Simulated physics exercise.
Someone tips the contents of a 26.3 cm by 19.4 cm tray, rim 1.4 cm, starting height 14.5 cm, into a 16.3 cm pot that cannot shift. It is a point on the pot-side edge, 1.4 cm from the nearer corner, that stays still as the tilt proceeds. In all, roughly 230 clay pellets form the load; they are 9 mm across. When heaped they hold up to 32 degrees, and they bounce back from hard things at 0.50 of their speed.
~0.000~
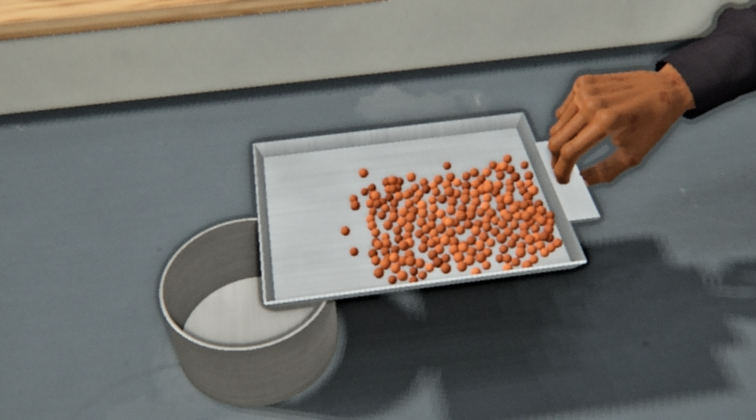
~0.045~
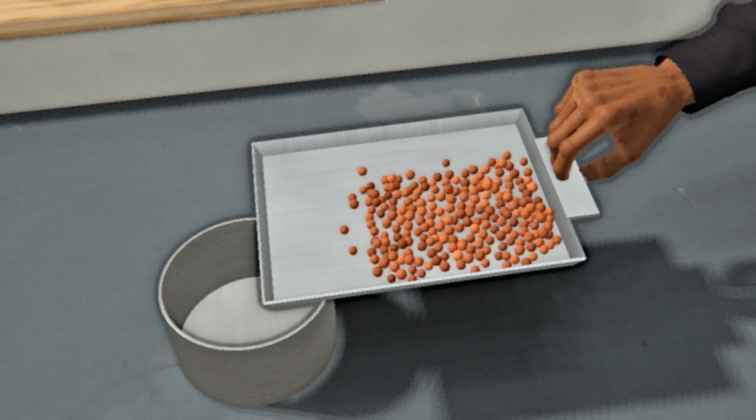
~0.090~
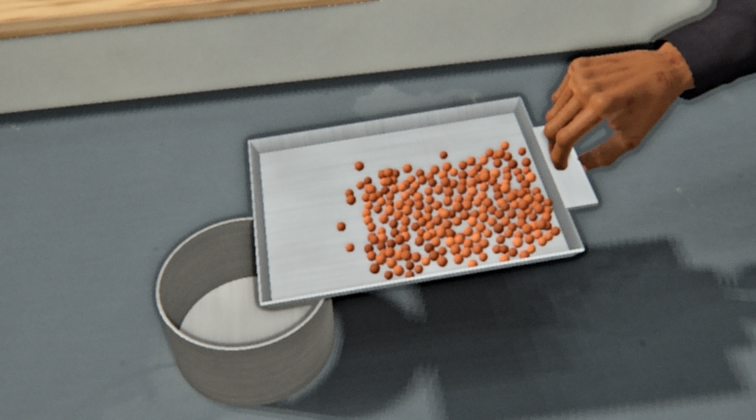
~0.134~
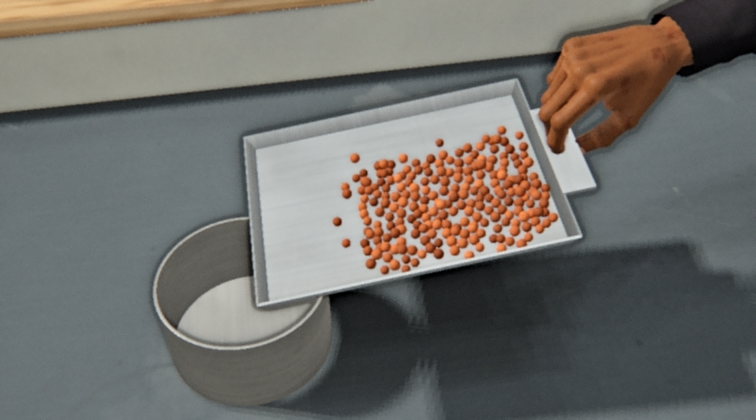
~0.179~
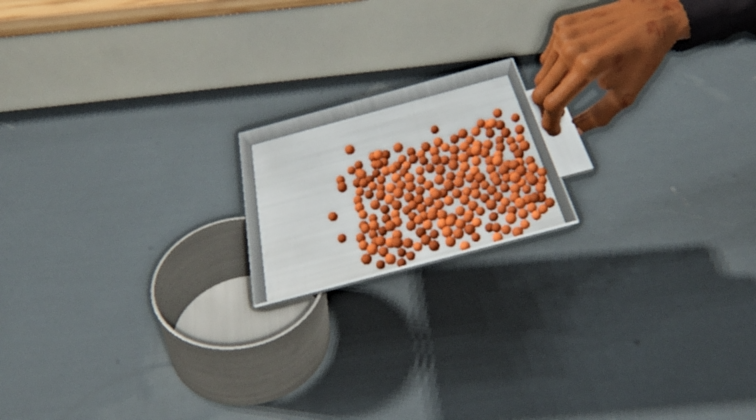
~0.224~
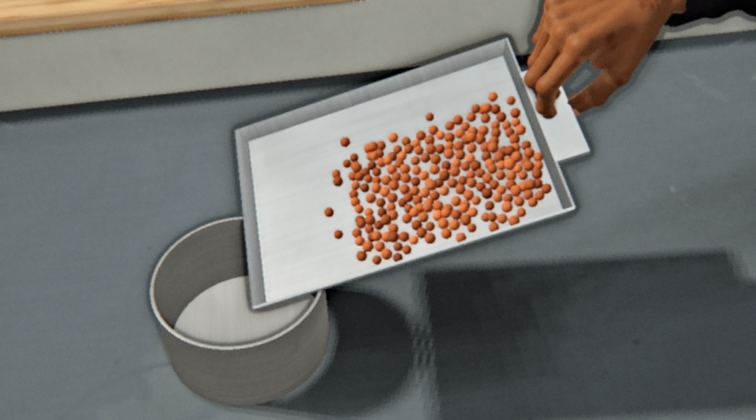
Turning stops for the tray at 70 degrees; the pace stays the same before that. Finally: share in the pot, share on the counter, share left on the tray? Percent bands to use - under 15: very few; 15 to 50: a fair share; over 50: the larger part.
Pot - a fair share, counter - the larger part, tray - very few.
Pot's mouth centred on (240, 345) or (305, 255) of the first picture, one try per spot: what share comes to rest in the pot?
Roughly 90 per cent, then 0 per cent.
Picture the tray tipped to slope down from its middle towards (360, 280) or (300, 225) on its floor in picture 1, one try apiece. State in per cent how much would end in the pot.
About 0 and 60 per cent.
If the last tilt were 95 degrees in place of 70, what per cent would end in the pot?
Share in the pot: Around 30 %.
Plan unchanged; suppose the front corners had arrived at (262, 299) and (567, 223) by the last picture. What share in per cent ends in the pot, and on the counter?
You'd end with pot at 5 and counter at 95.
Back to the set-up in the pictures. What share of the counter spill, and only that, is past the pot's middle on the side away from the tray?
Some 90 per cent.
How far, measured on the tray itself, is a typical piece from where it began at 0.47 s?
About 4 cm.
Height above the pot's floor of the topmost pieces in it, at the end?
My guess is around 2.0 centimetres.
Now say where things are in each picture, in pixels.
Tray tilt 0 degrees, front corners at (273, 296) and (575, 256); middle of the pieces at (455, 223); pot at (247, 279), in the first picture.
Tray tilt 1 degrees, front corners at (272, 296) and (575, 253); middle of the pieces at (454, 221), in the second picture.
Tray tilt 4 degrees, front corners at (269, 296) and (573, 245), lowest corner left front; middle of the pieces at (452, 214), in the third picture.
Tray tilt 8 degrees, front corners at (265, 296) and (570, 231), lowest corner left front; middle of the pieces at (448, 204), in the fourth picture.
Tray tilt 13 degrees, front corners at (262, 297) and (567, 217), lowest corner left front; middle of the pieces at (443, 193), in the fifth picture.
Tray tilt 18 degrees, front corners at (260, 298) and (563, 203), lowest corner left front; middle of the pieces at (439, 183); pot at (238, 278). The tray's pace is about 105 degrees a second, in the sixth picture.
After 0.47 s, tilt 44 degrees; the tray holds 100 %, the pot 0 %.
After 0.64 s, tilt 62 degrees; the tray holds 80 %, the pot 0 %.
After 0.92 s, tilt 70 degrees; the tray holds 10 %, the pot 25 %.
At rest (1.7 s), pot 30 %, counter 65 %, tray 0 %.
